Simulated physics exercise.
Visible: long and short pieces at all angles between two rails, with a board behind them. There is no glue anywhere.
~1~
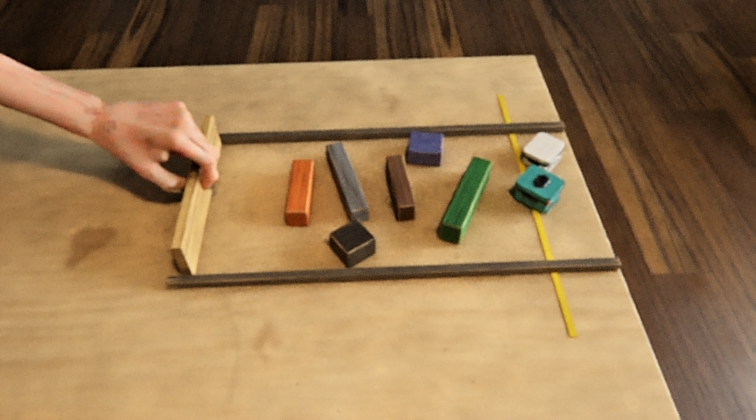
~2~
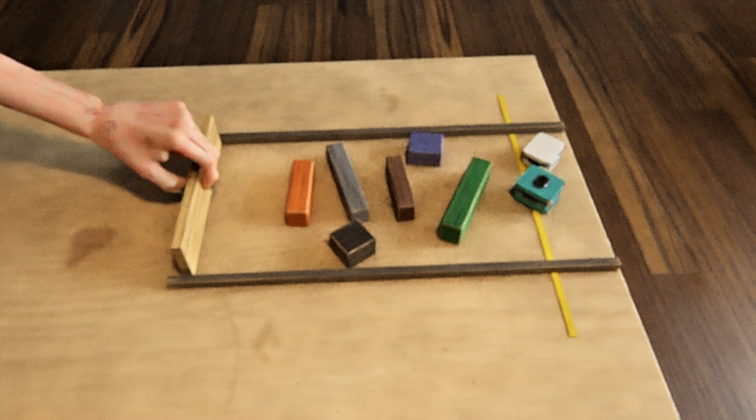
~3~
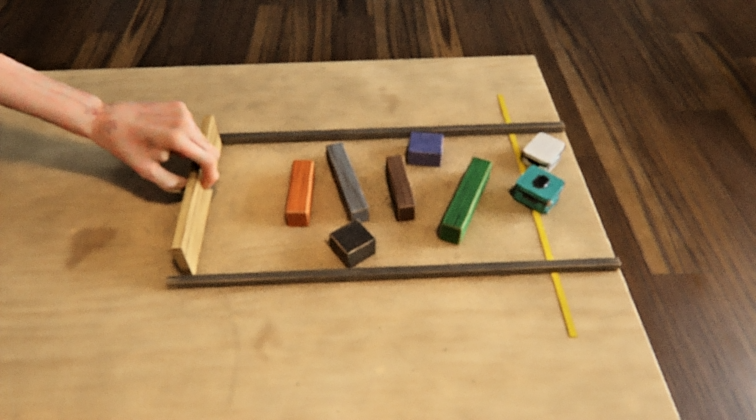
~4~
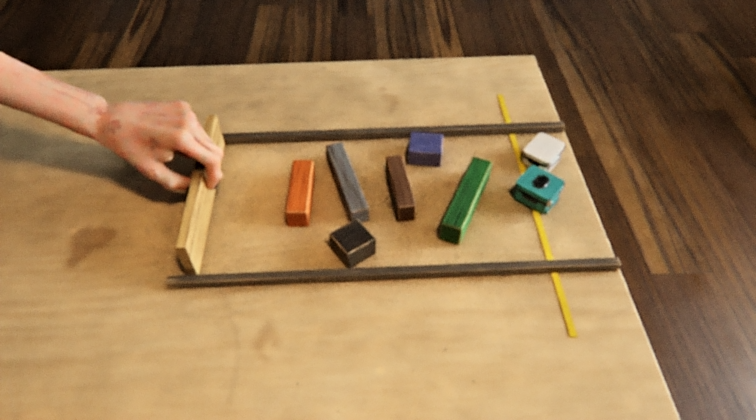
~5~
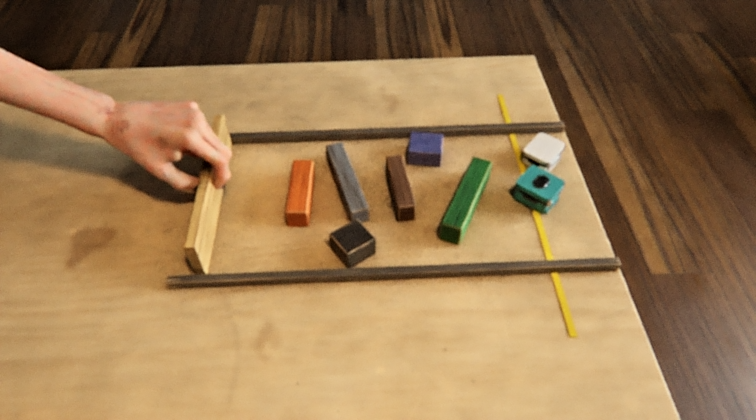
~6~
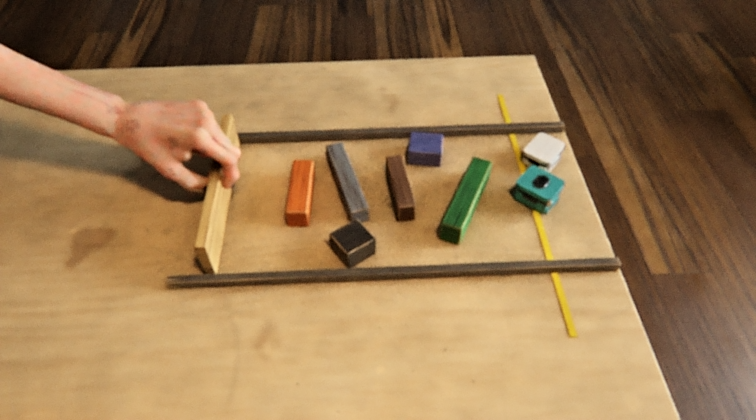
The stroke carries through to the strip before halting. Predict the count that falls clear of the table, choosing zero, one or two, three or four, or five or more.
Off the edge: Three or four.
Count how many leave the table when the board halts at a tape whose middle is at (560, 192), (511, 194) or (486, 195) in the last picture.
Respectively 5, 2 and 0.
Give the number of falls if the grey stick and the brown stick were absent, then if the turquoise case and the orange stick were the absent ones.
Counts - first: 1; second: 1.
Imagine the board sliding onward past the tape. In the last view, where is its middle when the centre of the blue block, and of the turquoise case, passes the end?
The middle sits near (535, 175) for the first and near (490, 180) for the other.
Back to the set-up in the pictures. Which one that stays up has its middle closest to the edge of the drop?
It's the blue block that ends up nearest.
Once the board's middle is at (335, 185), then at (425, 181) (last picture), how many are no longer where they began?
It comes to 3 for the first spot, 6 for the other.
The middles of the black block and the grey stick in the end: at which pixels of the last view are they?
The one named first is at (566, 243), the next at (556, 173).
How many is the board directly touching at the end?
That makes 2.
Soon after, none off yet; white case at rest near (542, 154); turquoise case at rest near (538, 191); green stick at rest near (467, 199).
At rest, the number that fall off is three or four; fallen, green stick, turquoise case and white case.
